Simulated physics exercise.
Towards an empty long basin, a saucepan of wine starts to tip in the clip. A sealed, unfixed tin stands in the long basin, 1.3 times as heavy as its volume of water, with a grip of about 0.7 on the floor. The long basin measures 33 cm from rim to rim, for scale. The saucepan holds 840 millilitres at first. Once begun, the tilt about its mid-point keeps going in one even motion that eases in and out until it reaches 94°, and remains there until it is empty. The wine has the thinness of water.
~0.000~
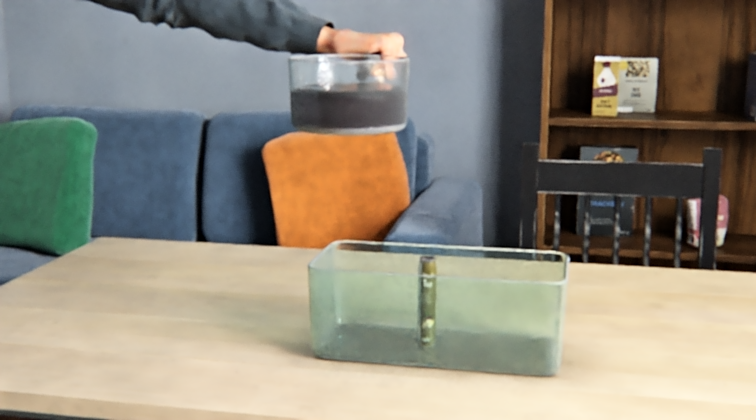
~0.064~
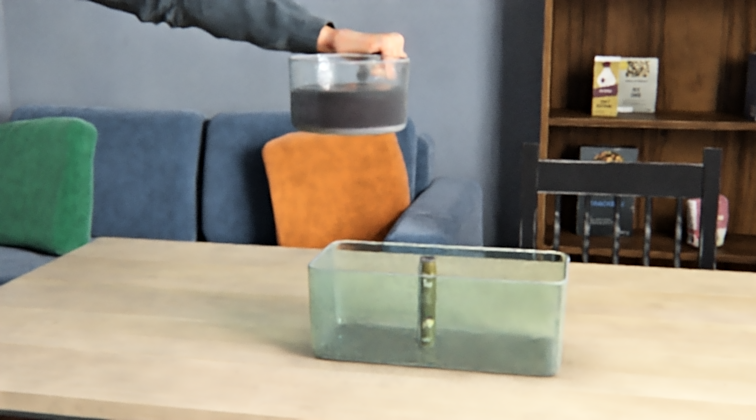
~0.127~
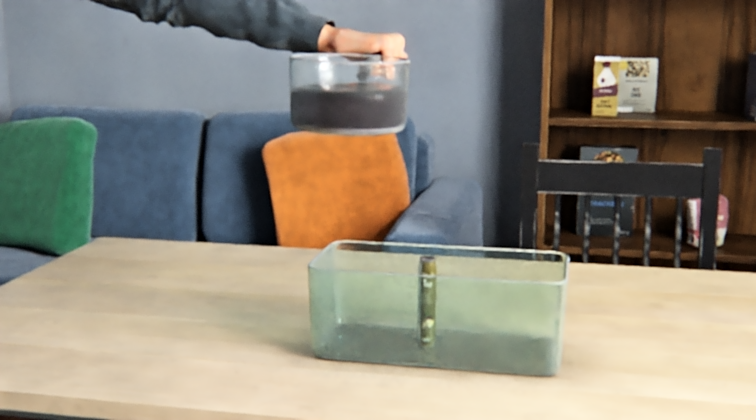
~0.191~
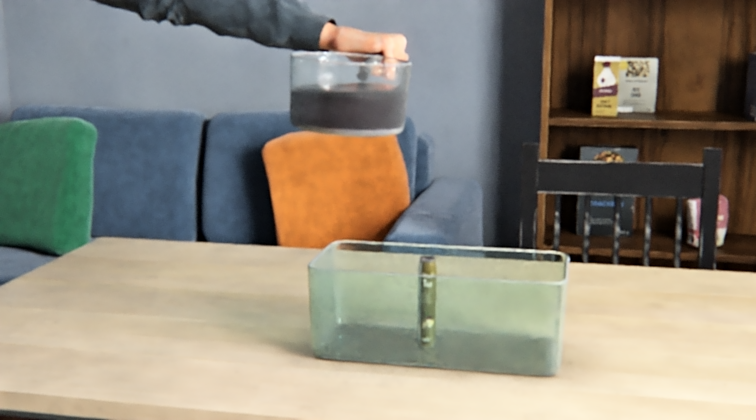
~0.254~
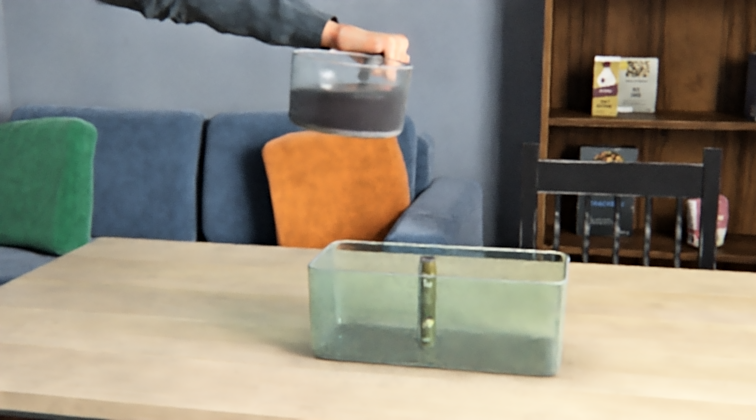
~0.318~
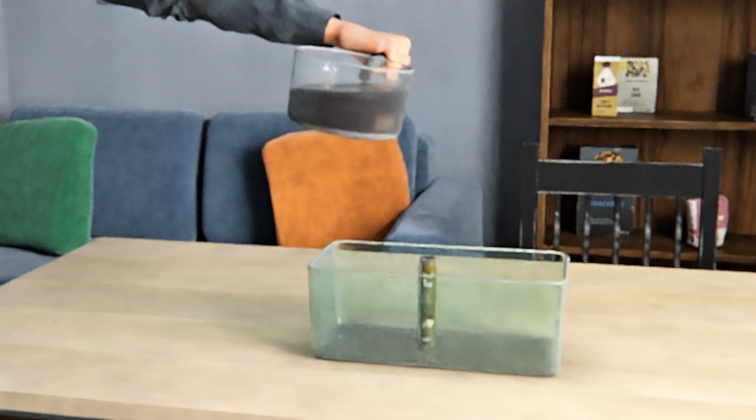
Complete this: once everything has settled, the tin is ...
Once everything has settled, the tin is standing up.
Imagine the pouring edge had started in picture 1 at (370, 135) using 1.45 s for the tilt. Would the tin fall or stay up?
Then it goes over.
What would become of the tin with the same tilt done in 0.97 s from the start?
The tin stays balanced.
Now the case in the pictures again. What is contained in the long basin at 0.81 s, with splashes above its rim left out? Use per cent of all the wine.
I'd estimate some 0 percent of the liquid.
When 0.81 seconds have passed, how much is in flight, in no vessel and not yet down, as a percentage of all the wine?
Roughly 14 percent.
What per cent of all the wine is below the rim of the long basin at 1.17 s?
That comes to about 46 percent.
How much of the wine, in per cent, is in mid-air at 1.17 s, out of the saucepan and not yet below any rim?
Estimate: Around 24 per cent.
Then, 0.81 s in, the tilt is 55° and 85 per cent is still to pour; the tin stands where it began.
Then, 1.17 s in, the tilt is 85° and 30 per cent is still to pour; the tin stands where it began.
Then, 1.54 s in, the tilt is 94° and 6 per cent is still to pour; the tin stands where it began.
Then, 1.95 s in, the tilt is 94° and 1 per cent is still to pour; the tin stands where it began.
Finally, the tin stands where it began.
